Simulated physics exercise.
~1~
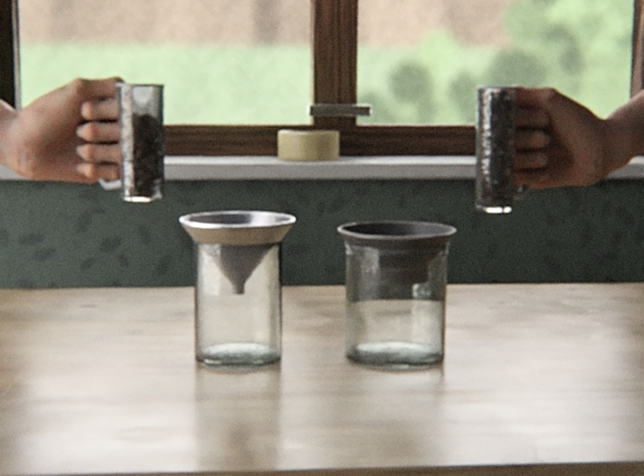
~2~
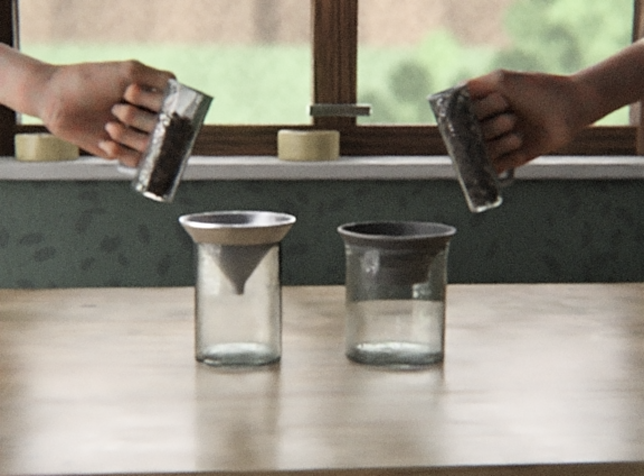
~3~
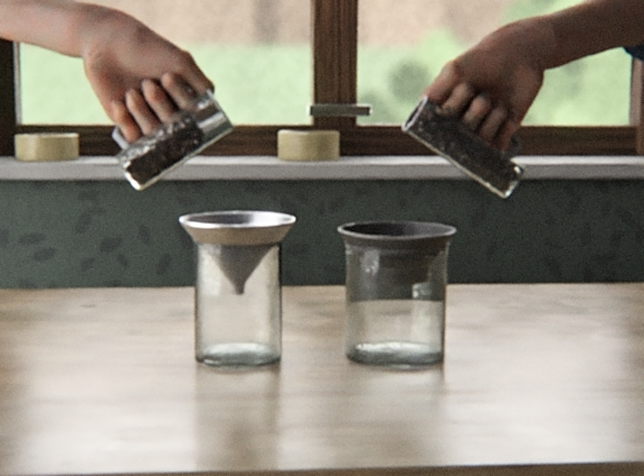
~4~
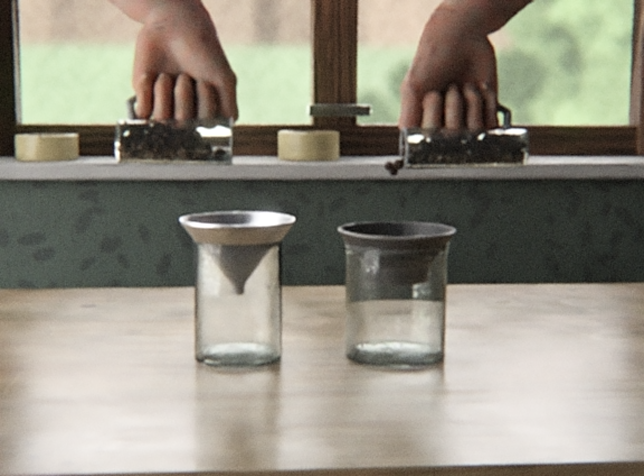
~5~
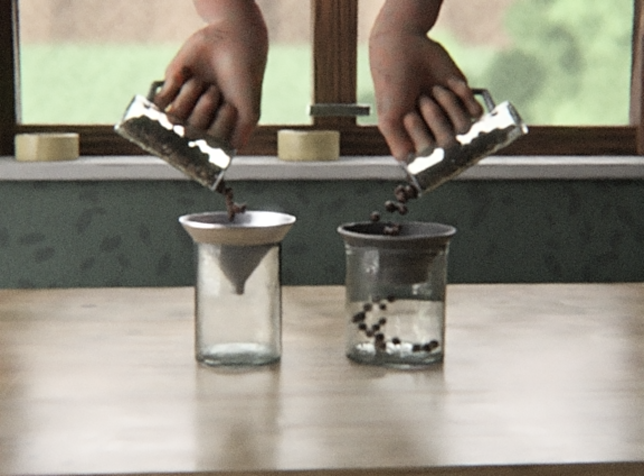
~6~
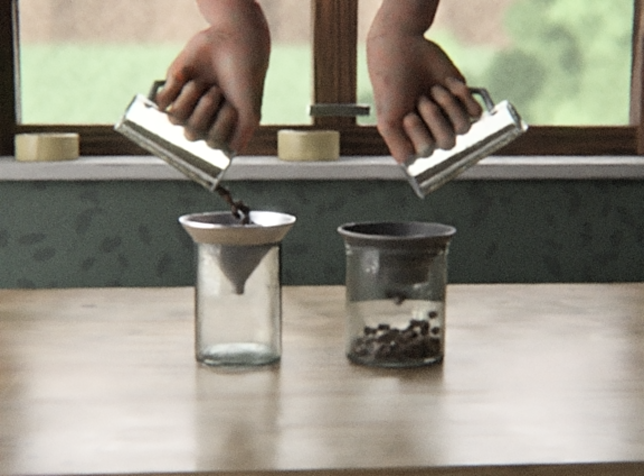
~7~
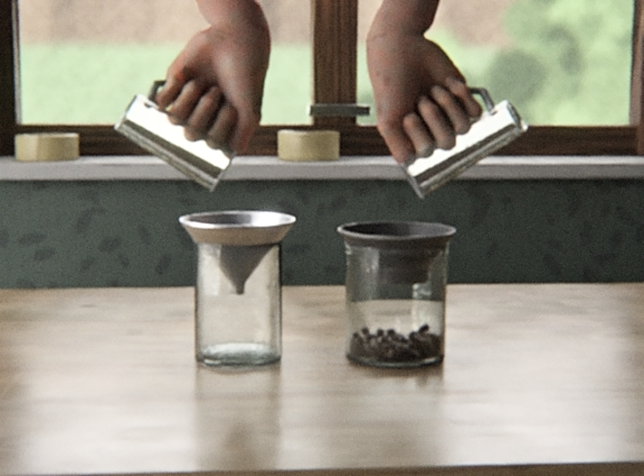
On a wooden table by a window, two hands tip glass cups of dark pieces over funnels set in two jars, emptying both; the right jar collects a pile at its bottom, while the left jar stays empty, its pieces stuck in the funnel.
